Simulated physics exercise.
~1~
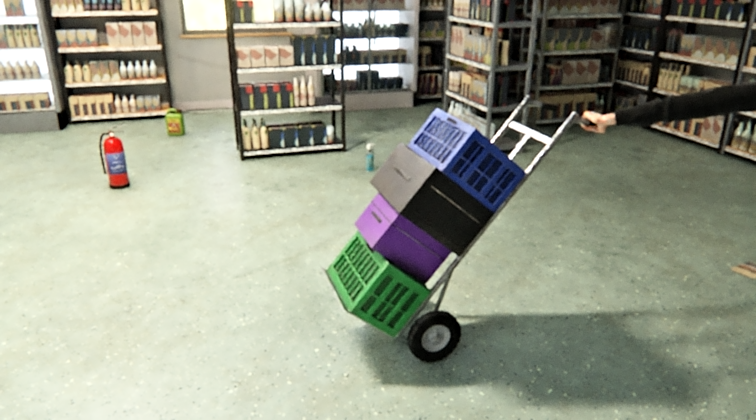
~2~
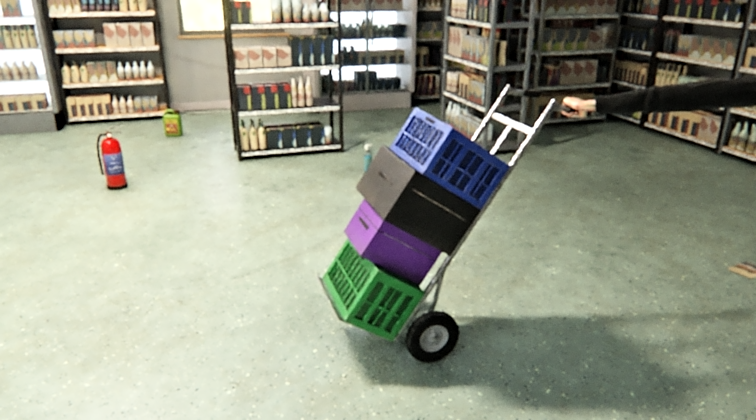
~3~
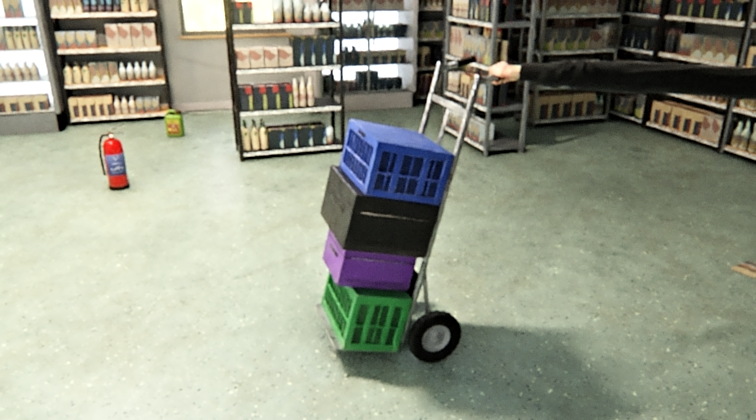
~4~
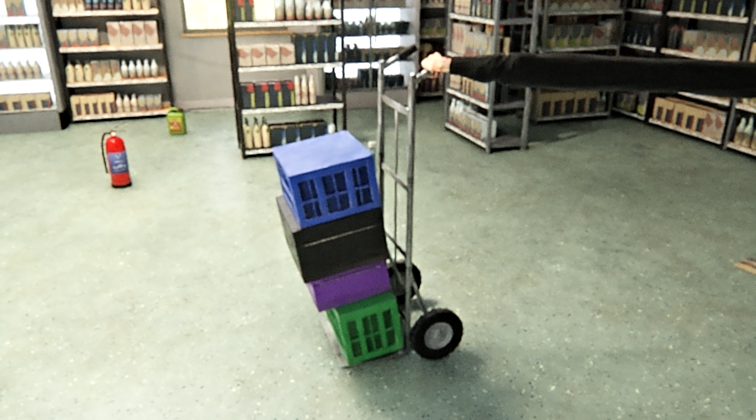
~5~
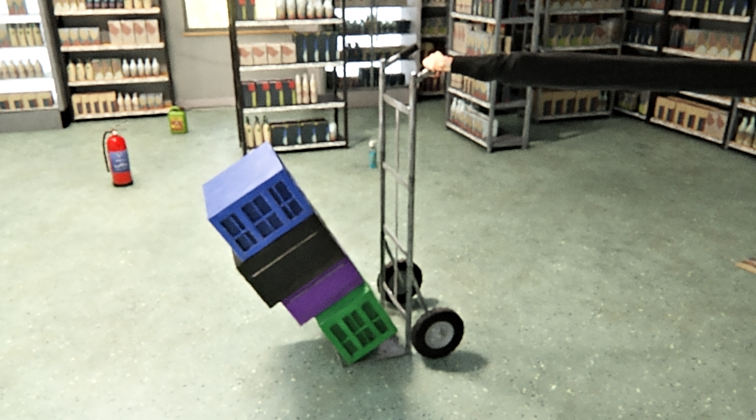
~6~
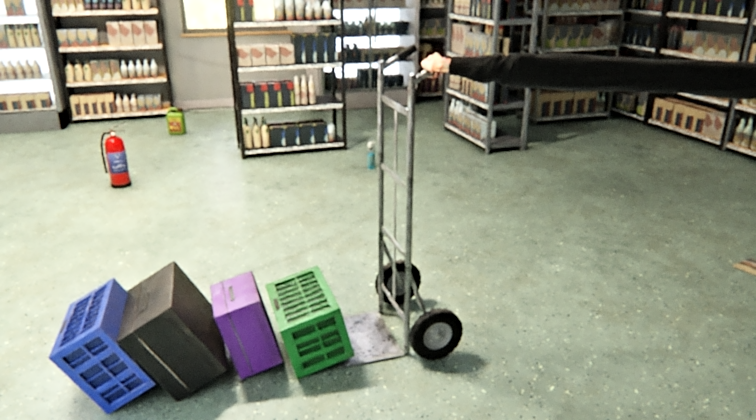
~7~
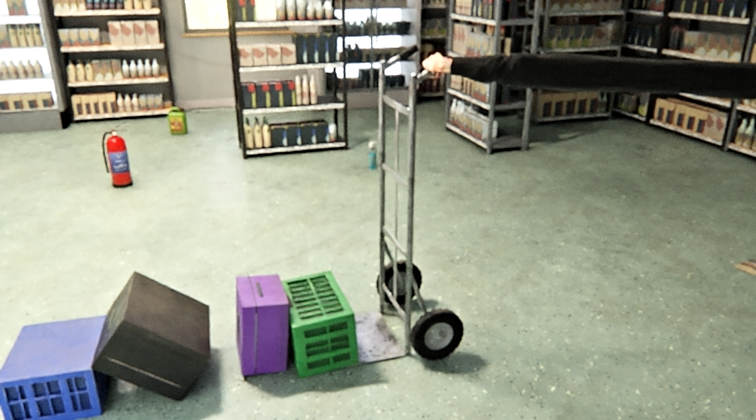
In a shop lined with stocked shelves, a hand swung a loaded hand truck upright, and its stack of blue, black, purple and green containers toppled left, spilling across the floor while the green crate ended on its side by the truck's plate.
